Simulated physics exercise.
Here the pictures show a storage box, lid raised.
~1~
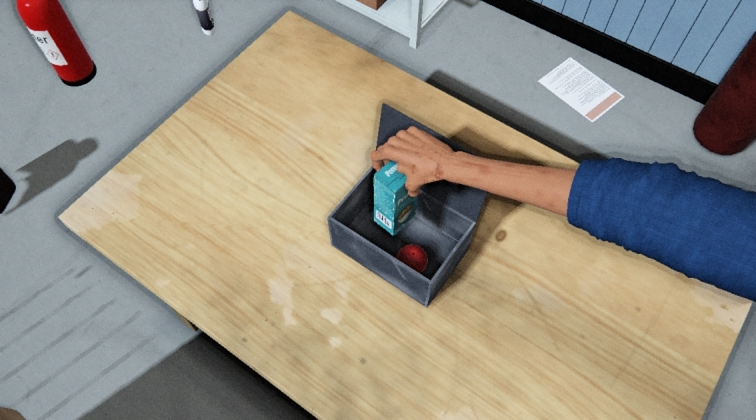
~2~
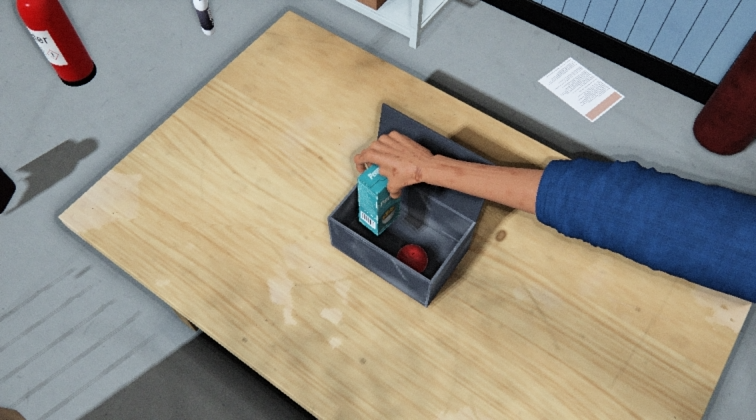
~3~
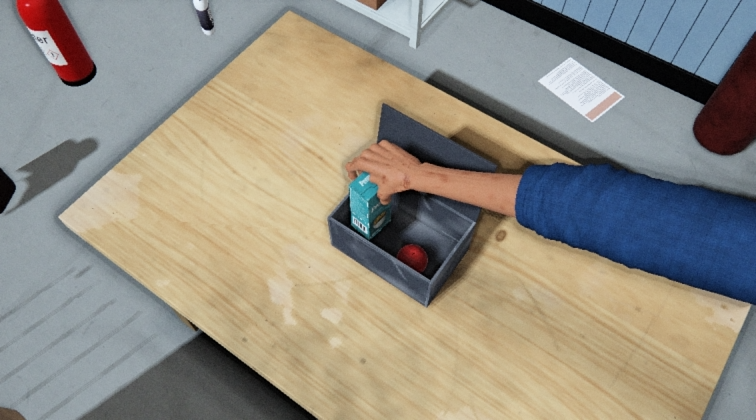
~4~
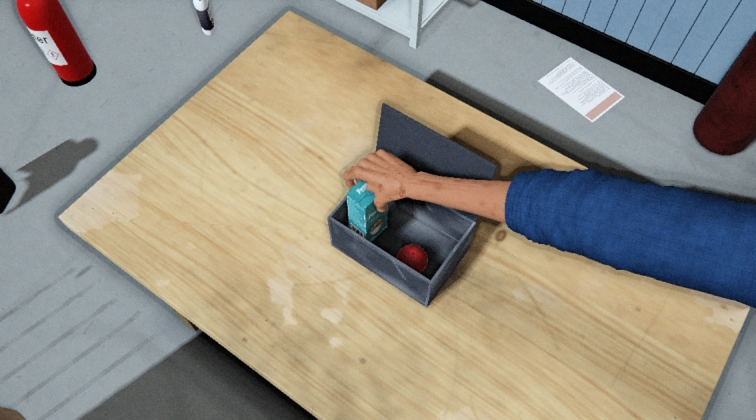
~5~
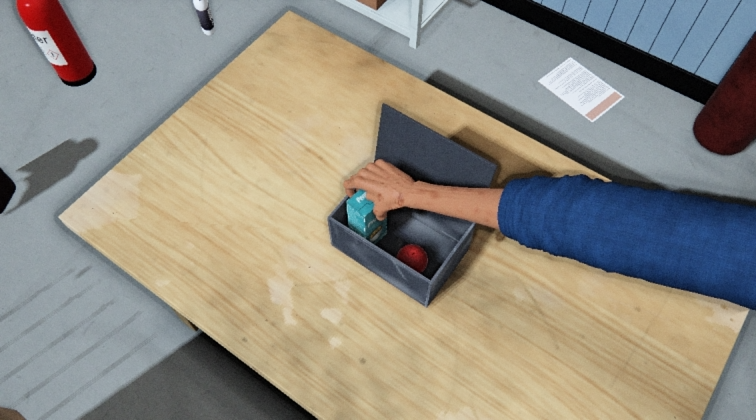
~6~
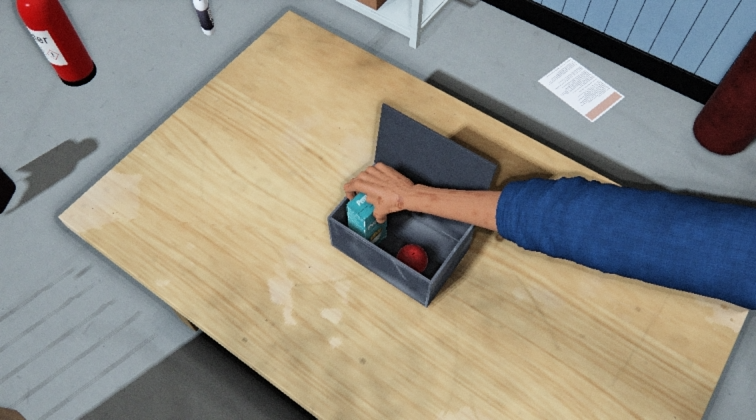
On a wooden table, a hand in a blue sleeve held a turquoise carton over an open gray box with a red object inside, moved it left, and lowered it into the box, still gripping it.
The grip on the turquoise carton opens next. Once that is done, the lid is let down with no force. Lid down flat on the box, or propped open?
You can see the lid can't settle down properly.
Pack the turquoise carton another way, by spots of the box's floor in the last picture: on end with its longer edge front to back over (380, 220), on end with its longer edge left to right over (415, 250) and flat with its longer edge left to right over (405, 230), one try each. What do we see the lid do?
The lid is kept from lowering the first try, lowers completely the second try and lowers completely the third try.
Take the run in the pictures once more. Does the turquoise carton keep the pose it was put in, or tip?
Simply put, the turquoise carton remains unturned.
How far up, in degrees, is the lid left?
Some 30°.
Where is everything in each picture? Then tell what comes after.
The first frame shows on its way; turquoise carton (396, 196).
The second frame shows on its way; turquoise carton (380, 198).
The third frame shows on its way; turquoise carton (371, 204).
The fourth frame shows on its way; turquoise carton (368, 211).
The fifth frame shows on its way; turquoise carton (367, 219).
The sixth frame shows put in, still held; turquoise carton (368, 221).
Then, 1.20 s past the last view, lid 81° above the rim.
Then, 1.70 s past the last view, lid 49° above the rim.
Finally, lid 32° above the rim; both still in place. Final places as the last picture's camera would see them, turquoise carton near (368, 221).
